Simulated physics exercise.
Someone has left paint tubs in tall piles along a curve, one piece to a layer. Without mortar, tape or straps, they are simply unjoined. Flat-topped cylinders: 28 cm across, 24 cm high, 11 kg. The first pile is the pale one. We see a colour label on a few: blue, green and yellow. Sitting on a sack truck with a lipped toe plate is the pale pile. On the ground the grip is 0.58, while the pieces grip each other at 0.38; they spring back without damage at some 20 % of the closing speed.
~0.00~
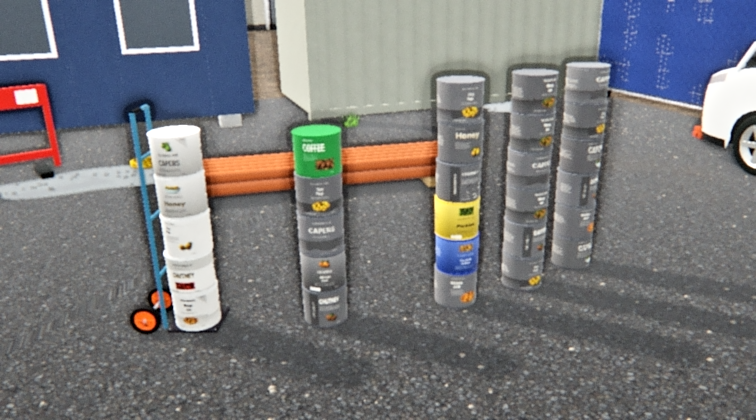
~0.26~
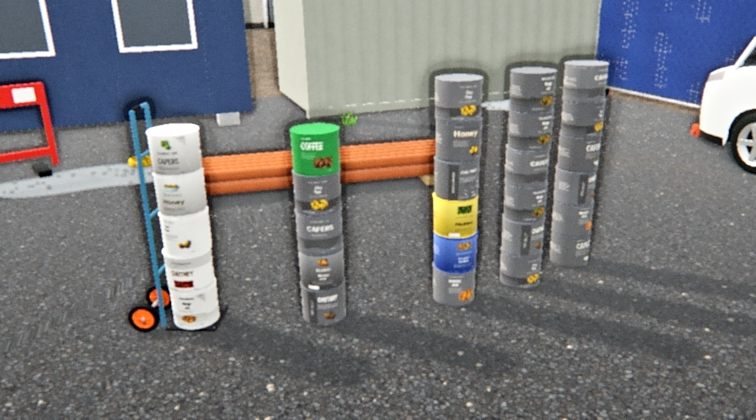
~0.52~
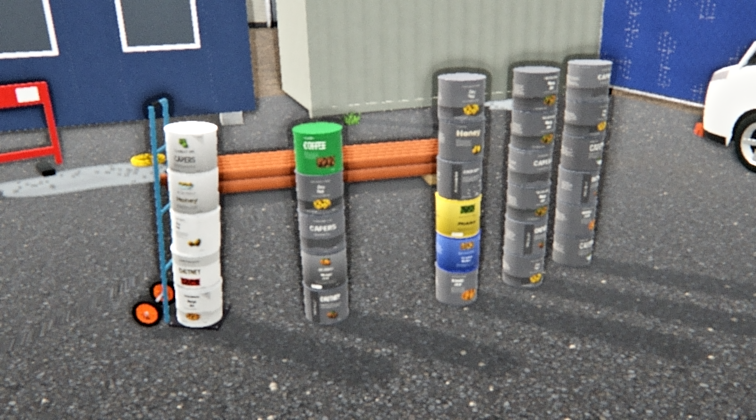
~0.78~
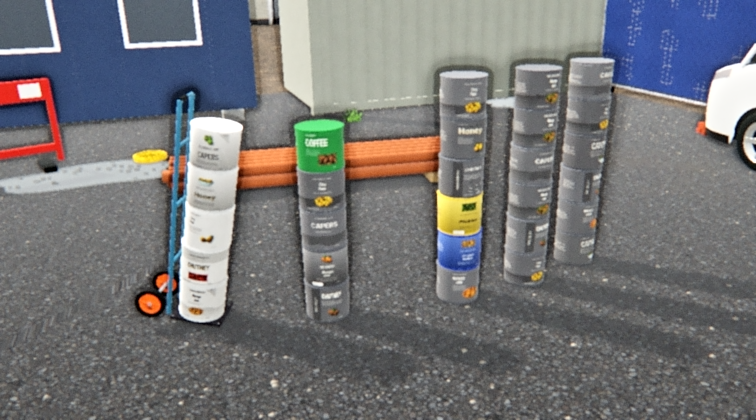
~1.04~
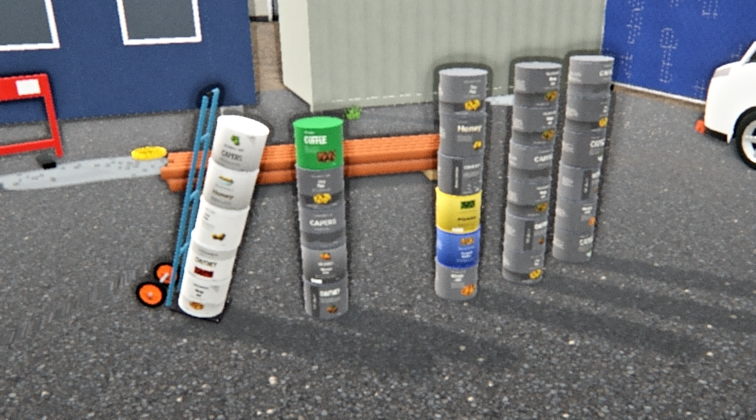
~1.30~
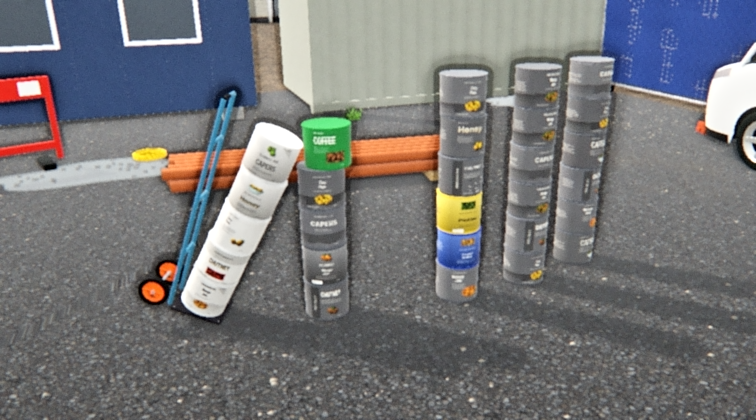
We see piles of tubs standing in a curve on tarmac, the pale pile on a sack truck at the left. The truck tilts forward to the right, and the pale pile leans further until it meets the green-topped pile, nudging its green tub.
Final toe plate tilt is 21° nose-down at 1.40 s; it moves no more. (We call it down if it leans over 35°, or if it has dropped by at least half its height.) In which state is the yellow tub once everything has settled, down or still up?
In the end the yellow tub is down.
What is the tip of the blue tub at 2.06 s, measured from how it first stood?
My estimate is close to 0°.
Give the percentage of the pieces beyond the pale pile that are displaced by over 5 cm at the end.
Answer: 75 %.
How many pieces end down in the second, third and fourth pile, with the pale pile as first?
Number of pieces - second 5, third 6, fourth 6.
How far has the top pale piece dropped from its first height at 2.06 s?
Roughly 80 cm.
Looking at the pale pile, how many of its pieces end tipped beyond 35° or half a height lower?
5 of them.
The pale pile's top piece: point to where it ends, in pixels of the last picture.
It should be centred near (433, 352) in the final frame.
By 2.06 s, 5 of the pale pile down; none of the 23 other tubs down, 5 disturbed; yellow tub unmoved; green tub tilted 17°.
By 3.36 s, 5 of the pale pile down; 5 of the 23 other tubs down; yellow tub tilted 19°; green tub on its side.
By 5.26 s, 5 of the pale pile down; 17 of the 23 other tubs down; yellow tub on its side; blue tub on its side.
When it is over (5.8 s), 5 of the pale pile down; 17 of the 23 other tubs down; yellow tub on its side; blue tub on its side; green tub on its side. In pixels of the last frame, middles, yellow tub near (598, 282), blue tub near (542, 281).
